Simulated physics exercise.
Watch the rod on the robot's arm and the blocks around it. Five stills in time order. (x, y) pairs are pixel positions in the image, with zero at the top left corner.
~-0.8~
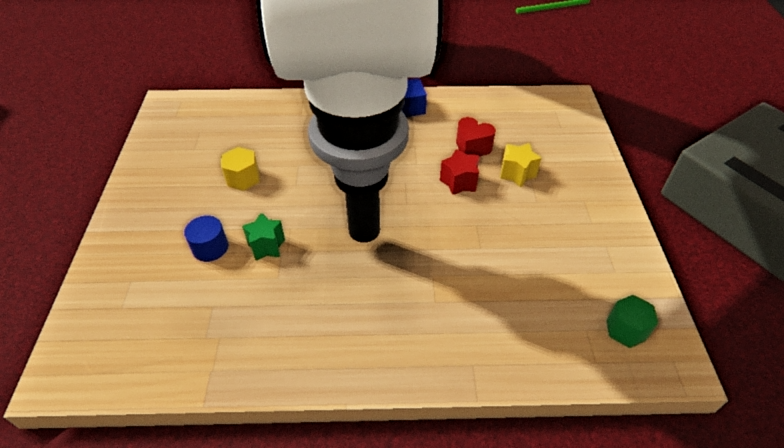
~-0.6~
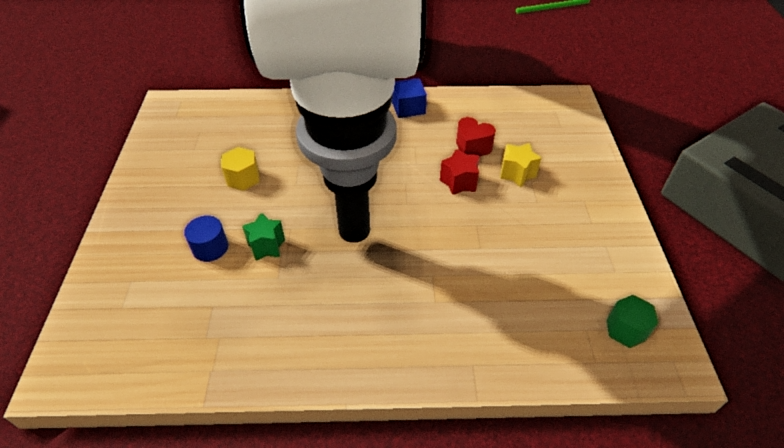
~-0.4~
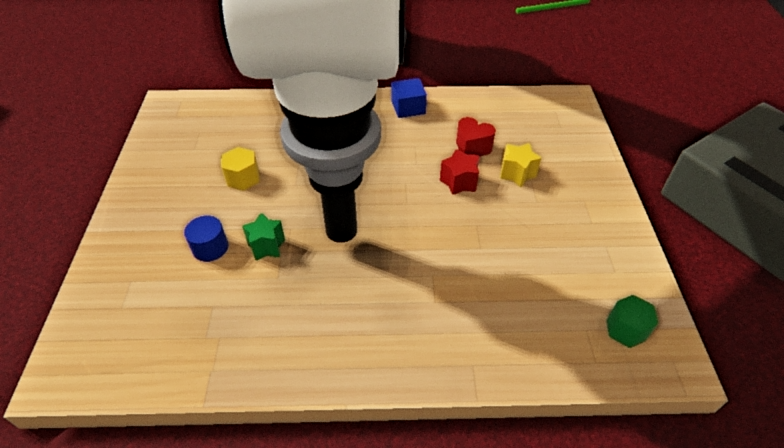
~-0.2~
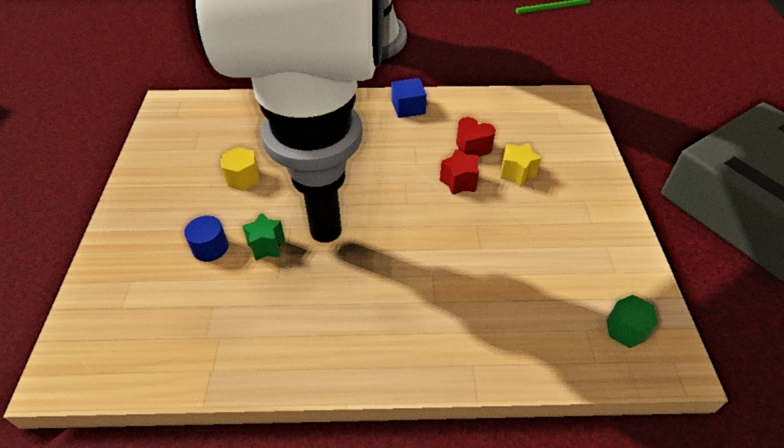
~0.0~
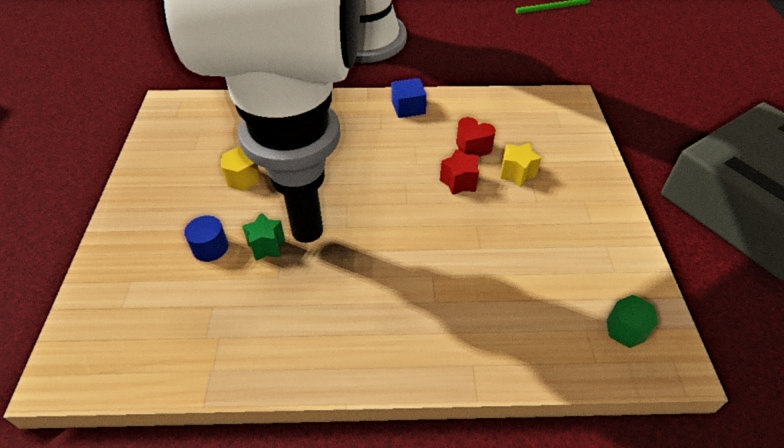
At the start, a robot arm holds a black rod over the middle of a wooden board scattered with small coloured blocks. The arm then slides the rod steadily left, drawing near the right side of the green star-shaped block, while all the blocks stay still.
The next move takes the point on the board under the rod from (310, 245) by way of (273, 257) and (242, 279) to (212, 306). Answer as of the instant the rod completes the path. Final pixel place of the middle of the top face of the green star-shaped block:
That would be at about pixel (232, 233).
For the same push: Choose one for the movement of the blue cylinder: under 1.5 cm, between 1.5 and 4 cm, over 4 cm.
It will move less than 1.5 cm.
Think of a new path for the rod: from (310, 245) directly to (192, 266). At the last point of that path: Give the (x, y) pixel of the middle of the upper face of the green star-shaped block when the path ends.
It is going to be at (177, 227).
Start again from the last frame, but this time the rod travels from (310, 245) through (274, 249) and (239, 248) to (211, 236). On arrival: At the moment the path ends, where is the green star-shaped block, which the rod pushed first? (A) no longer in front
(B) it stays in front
Option B.
What follows on the original path. One third of the way, rod at (270, 244); green star-shaped block at (242, 229), turned 15° clockwise.
Two thirds of the way, rod at (237, 266); blue cylinder at (199, 227); green star-shaped block at (232, 233), turned 50° clockwise.
At the end, rod at (206, 294); blue cylinder at (199, 227); green star-shaped block at (232, 233), turned 50° clockwise.
